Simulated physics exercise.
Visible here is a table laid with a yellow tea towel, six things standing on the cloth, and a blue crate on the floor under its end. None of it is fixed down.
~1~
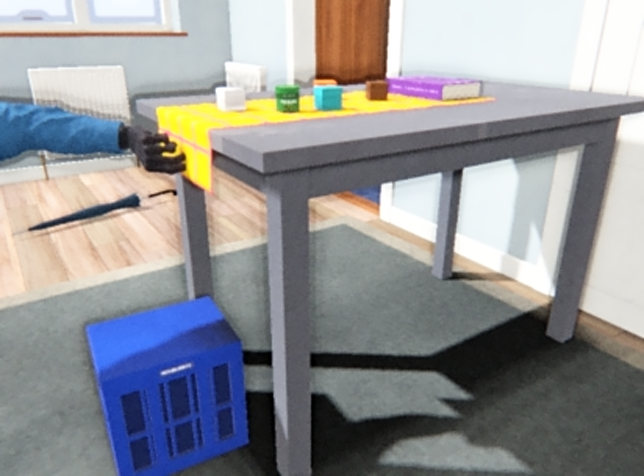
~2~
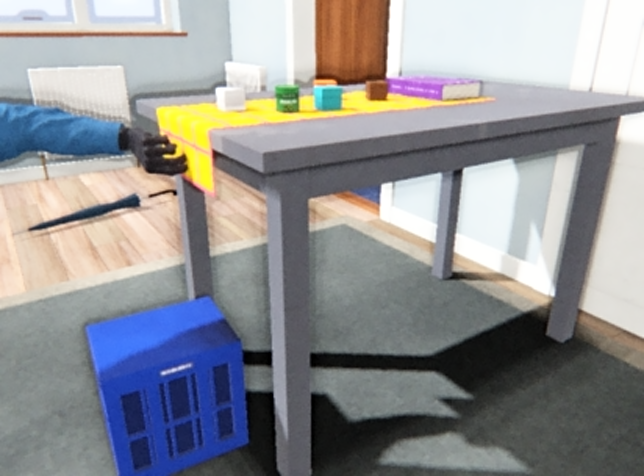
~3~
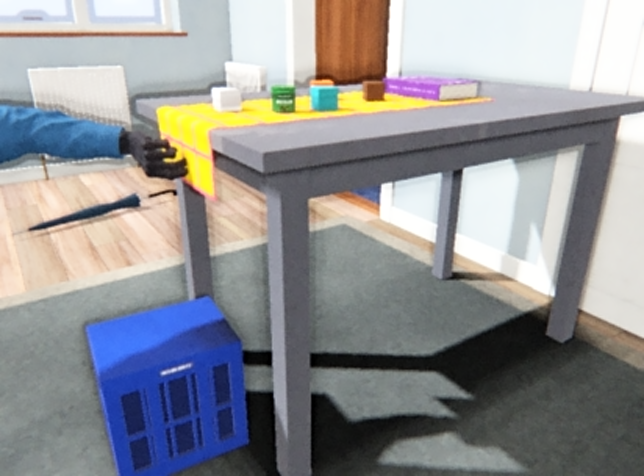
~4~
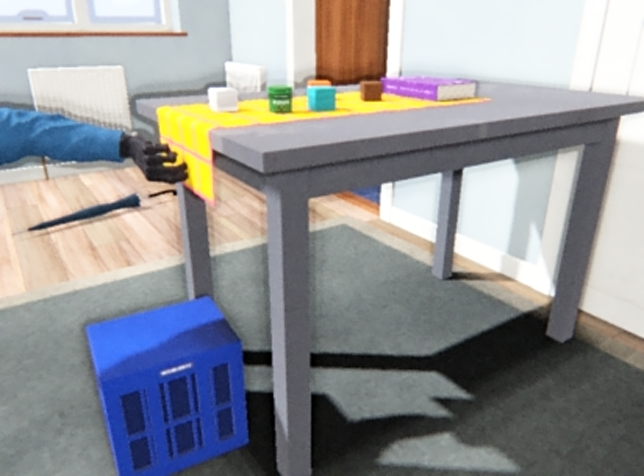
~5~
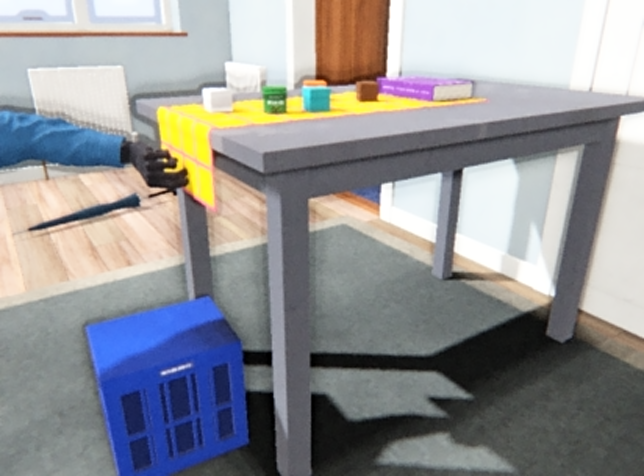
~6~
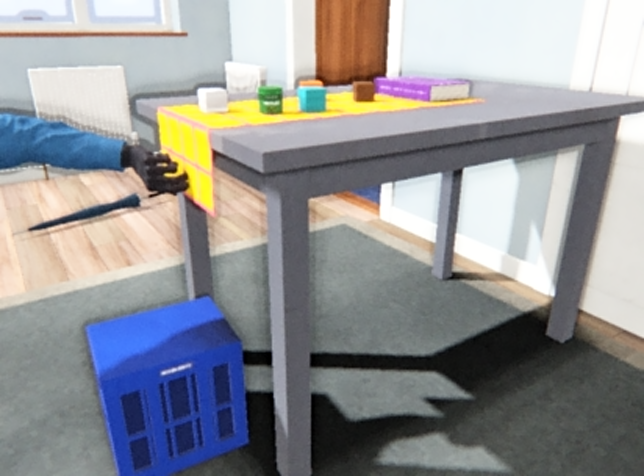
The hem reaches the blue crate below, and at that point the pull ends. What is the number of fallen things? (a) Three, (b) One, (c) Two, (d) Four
Answer: A.
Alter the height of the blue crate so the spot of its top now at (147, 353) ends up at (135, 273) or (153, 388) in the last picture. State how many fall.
Going over the edge would be 1 and 4.
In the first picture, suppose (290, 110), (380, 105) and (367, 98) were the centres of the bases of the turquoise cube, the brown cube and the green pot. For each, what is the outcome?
Here's what happens: The turquoise cube leaves its perch, the brown cube remains aboard, the green pot remains aboard.
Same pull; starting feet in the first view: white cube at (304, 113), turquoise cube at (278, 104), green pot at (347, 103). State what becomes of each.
White cube: Lost. Turquoise cube: Lost. Green pot: Safe.
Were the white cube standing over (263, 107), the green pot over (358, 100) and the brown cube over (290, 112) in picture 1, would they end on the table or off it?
Record - white cube lost; green pot retained; brown cube lost.
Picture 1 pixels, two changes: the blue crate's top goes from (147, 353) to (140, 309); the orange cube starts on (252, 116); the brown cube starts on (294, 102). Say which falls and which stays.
The orange cube is lost; the brown cube stays put.
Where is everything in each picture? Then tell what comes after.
In the first picture, hem (214, 196); white cube (231, 89); green pot (287, 86); turquoise cube (328, 87); orange cube (325, 82); brown cube (377, 82); top of the crate (147, 353).
In the second picture, hem (215, 196); white cube (231, 89).
In the third picture, hem (217, 201); green pot (283, 86).
In the fourth picture, hem (214, 205); turquoise cube (321, 87); top of the crate (147, 353).
In the fifth picture, hem (216, 212); orange cube (315, 82).
In the sixth picture, hem (215, 217); white cube (213, 90); green pot (270, 87); turquoise cube (312, 88); orange cube (311, 82); brown cube (364, 83).
Early on, hem near (192, 248); white cube gone.
Midway, hem near (195, 304); white cube and green pot gone.
Finally, hem on the crate; white cube, green pot and turquoise cube gone. The answer is three.
